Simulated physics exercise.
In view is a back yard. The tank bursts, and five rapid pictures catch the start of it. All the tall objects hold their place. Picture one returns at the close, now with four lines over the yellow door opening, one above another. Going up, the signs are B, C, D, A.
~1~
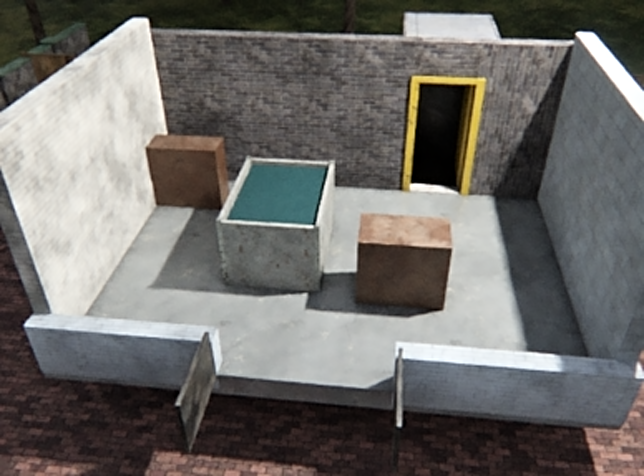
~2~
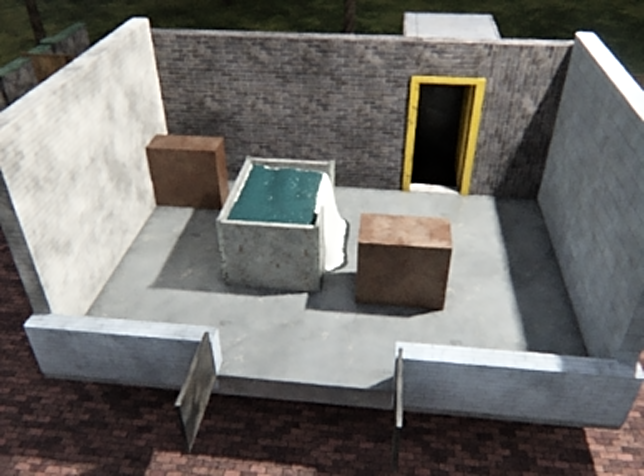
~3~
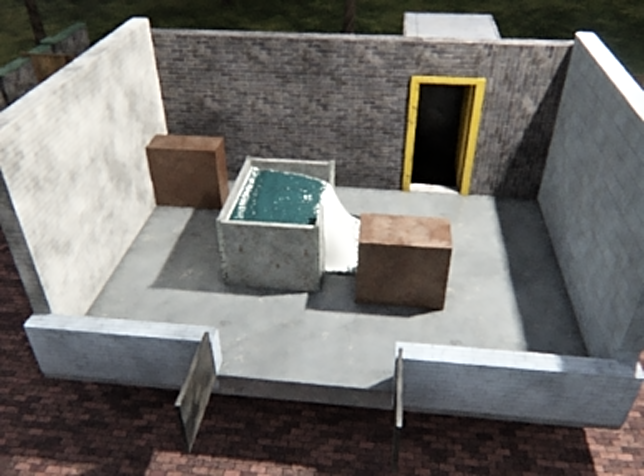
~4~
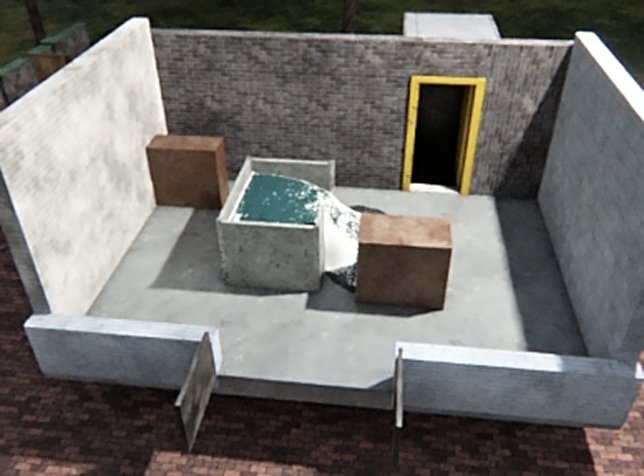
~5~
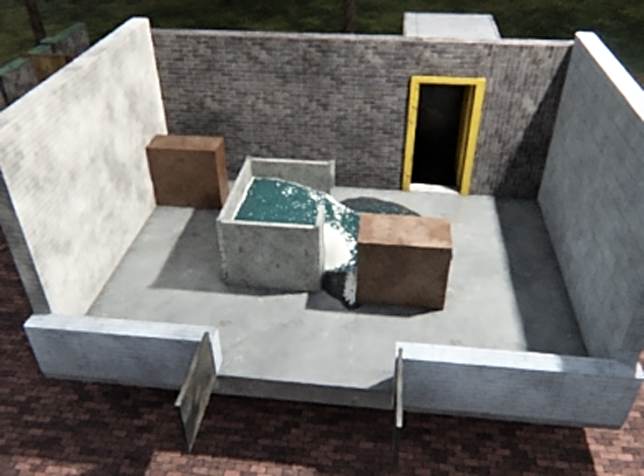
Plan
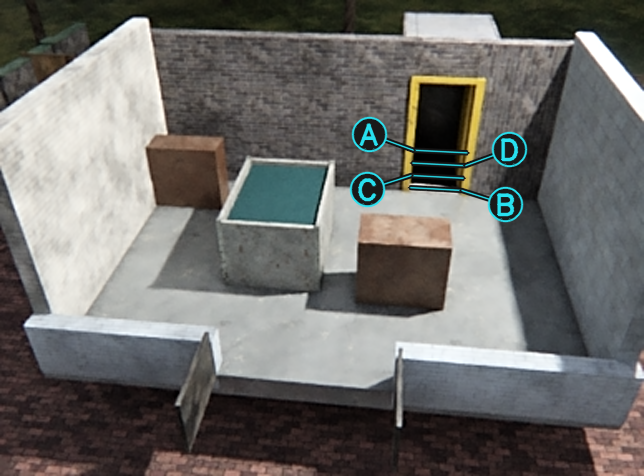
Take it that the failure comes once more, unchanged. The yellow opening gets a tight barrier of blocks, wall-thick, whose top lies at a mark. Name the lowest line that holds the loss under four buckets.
The answer is mark C.
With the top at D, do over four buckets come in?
No.
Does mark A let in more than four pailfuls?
No.
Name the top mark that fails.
Here it is mark B.
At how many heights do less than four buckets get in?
Three.
On the marked copy, A at (440, 151); B at (435, 189); C at (437, 176); D at (438, 164); from the bottom up B, C, D, A.
With A, nothing gets over.
With B, some 15 bucketfuls get in.
With C, a splash gets over, under a bucket.
With D, nothing gets over.
